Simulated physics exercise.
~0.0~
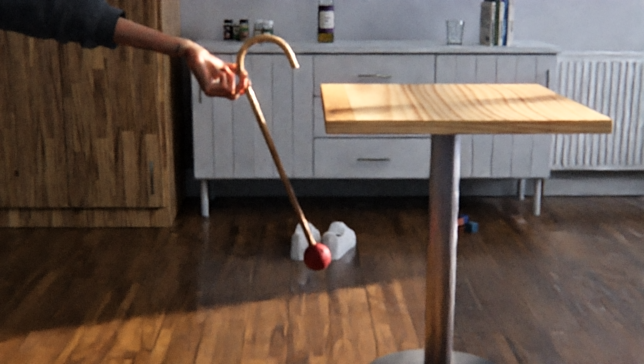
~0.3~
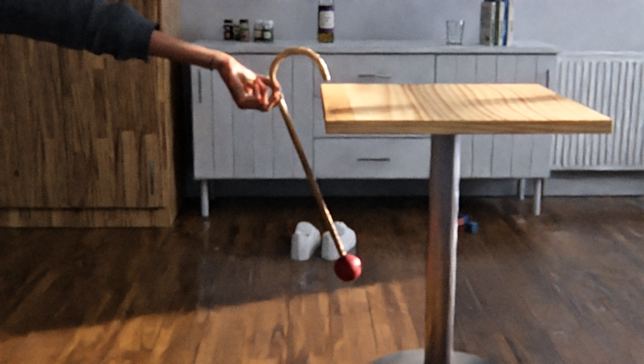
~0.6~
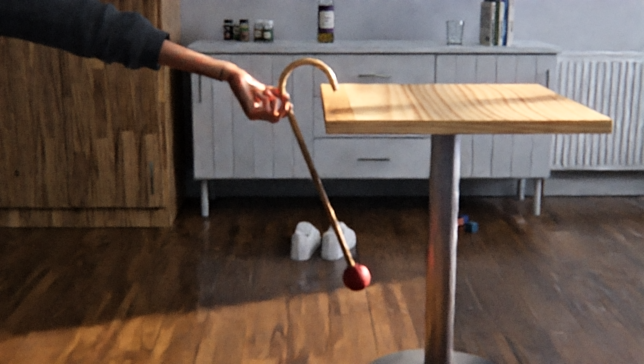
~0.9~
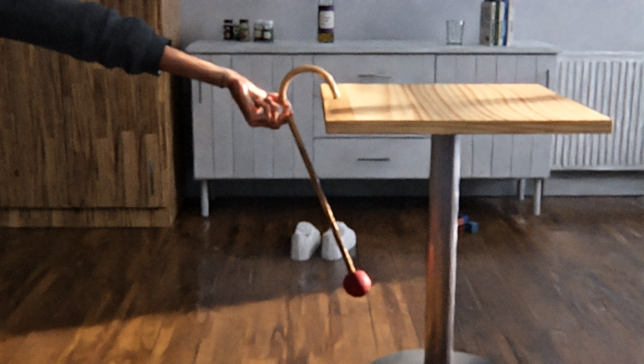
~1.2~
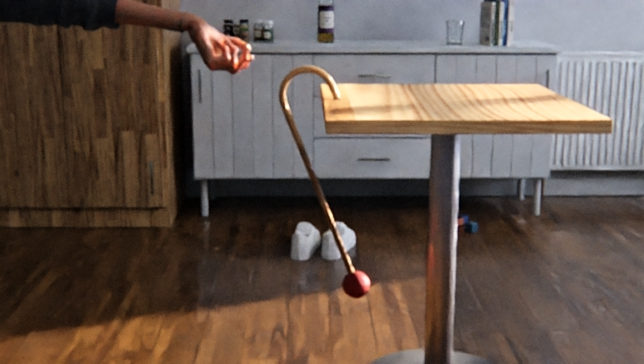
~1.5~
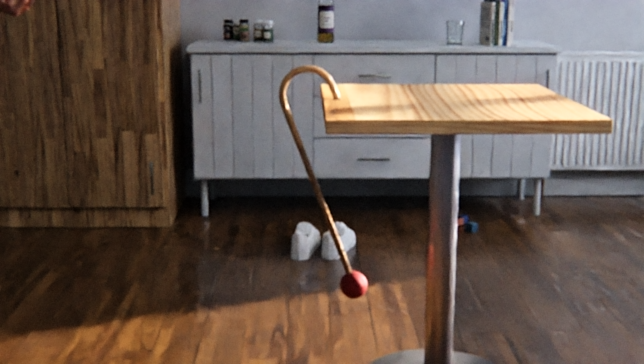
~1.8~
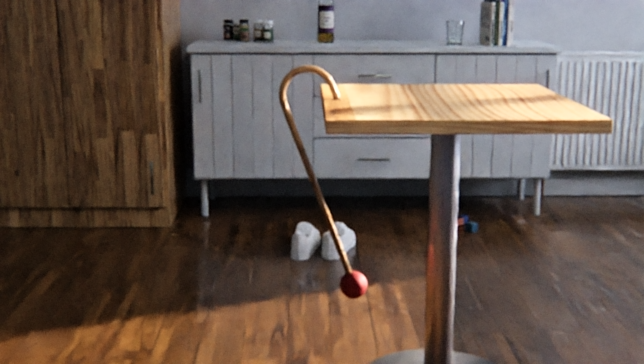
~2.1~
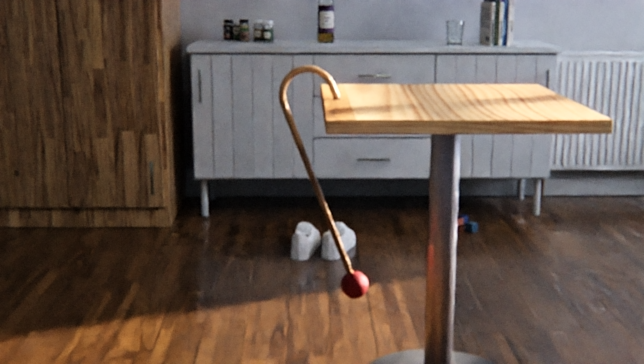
In a room, a hand hooks a red-tipped cane on a table edge, where it stays hanging.
